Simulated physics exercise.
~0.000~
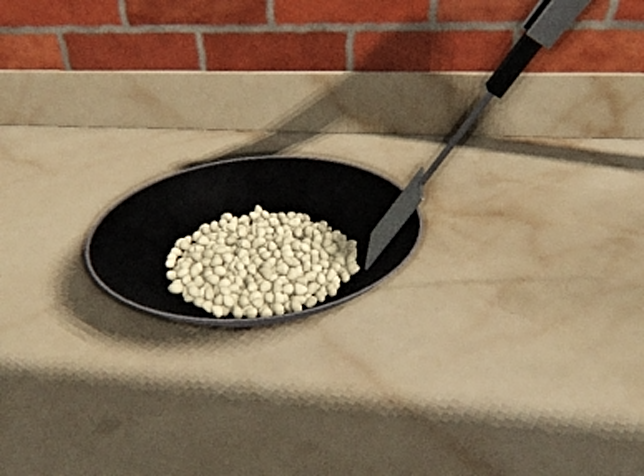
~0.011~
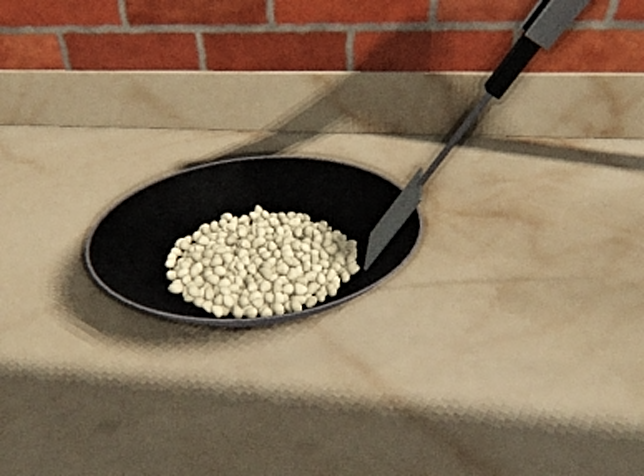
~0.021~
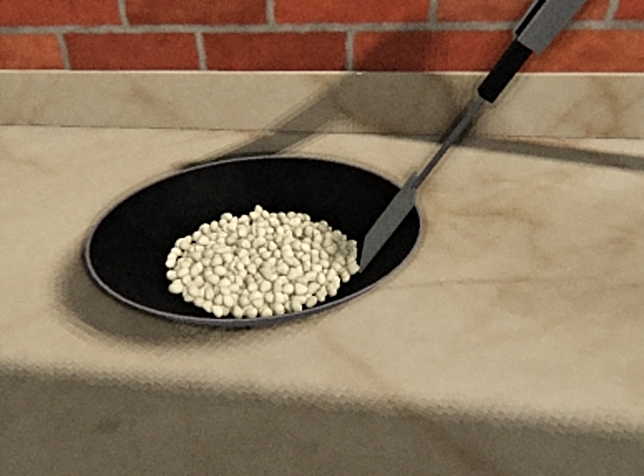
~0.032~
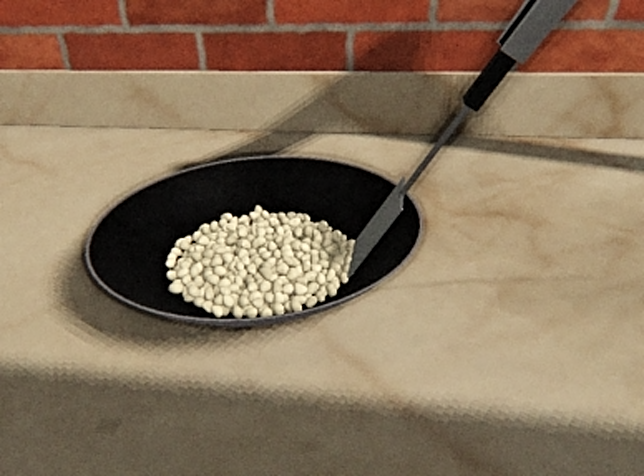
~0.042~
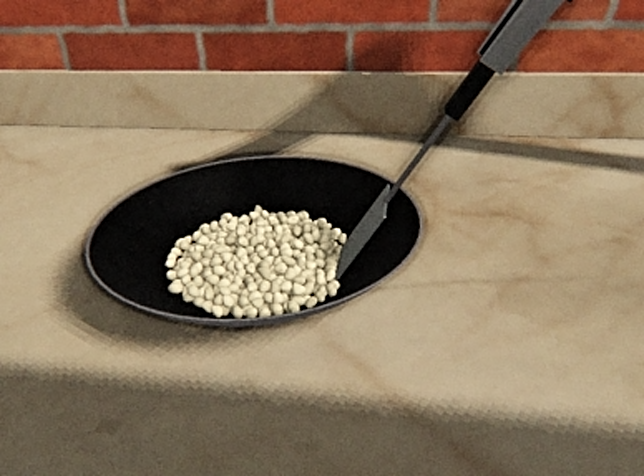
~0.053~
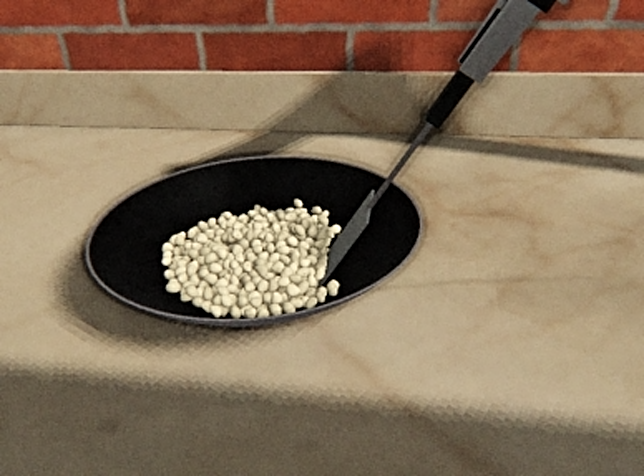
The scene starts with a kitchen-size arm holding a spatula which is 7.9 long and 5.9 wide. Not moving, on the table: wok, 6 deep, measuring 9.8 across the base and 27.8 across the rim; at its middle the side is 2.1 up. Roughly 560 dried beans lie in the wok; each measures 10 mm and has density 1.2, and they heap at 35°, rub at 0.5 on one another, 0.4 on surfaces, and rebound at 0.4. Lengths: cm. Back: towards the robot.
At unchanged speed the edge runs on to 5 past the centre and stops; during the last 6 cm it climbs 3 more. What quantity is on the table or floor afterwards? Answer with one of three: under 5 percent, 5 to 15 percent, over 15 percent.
5 to 15 percent.
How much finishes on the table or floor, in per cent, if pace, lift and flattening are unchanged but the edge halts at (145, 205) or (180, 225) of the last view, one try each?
Try 1: Approx. 40 %; try 2: Approx. 25 %.
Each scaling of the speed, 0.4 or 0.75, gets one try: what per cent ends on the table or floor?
I'd say near 0 and then near 0 per cent.
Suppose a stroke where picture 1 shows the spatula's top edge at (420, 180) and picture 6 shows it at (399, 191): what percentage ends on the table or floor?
Off the vessel, on the table or floor: Some 0 percent.
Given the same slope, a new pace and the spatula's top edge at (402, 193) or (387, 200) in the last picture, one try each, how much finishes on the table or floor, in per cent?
Estimates: Near 0 %, near 5 %.
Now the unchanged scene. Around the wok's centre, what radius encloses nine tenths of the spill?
About 45 cm from the centre.
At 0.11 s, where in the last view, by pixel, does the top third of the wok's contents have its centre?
I'd put it somewhere near (234, 234).
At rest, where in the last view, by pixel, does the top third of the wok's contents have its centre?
Around (169, 233).
By 0.08 s, sloping 58°, highest piece 5 above the table; 561 in the wok.
By 0.11 s, sloping 58°, highest piece 8 above the table; 560 in the wok, 1 on the blade or in flight.
By 0.32 s, sloping 58°, highest piece 10 above the table; 506 in the wok, 37 on the table or floor, 18 on the blade or in flight.
By 1.37 s, sloping 58°, highest piece 7 above the table; 504 in the wok, 57 on the table or floor.
Final count, 504 in the wok, 57 on the table or floor. That is 10 % on the table or floor.
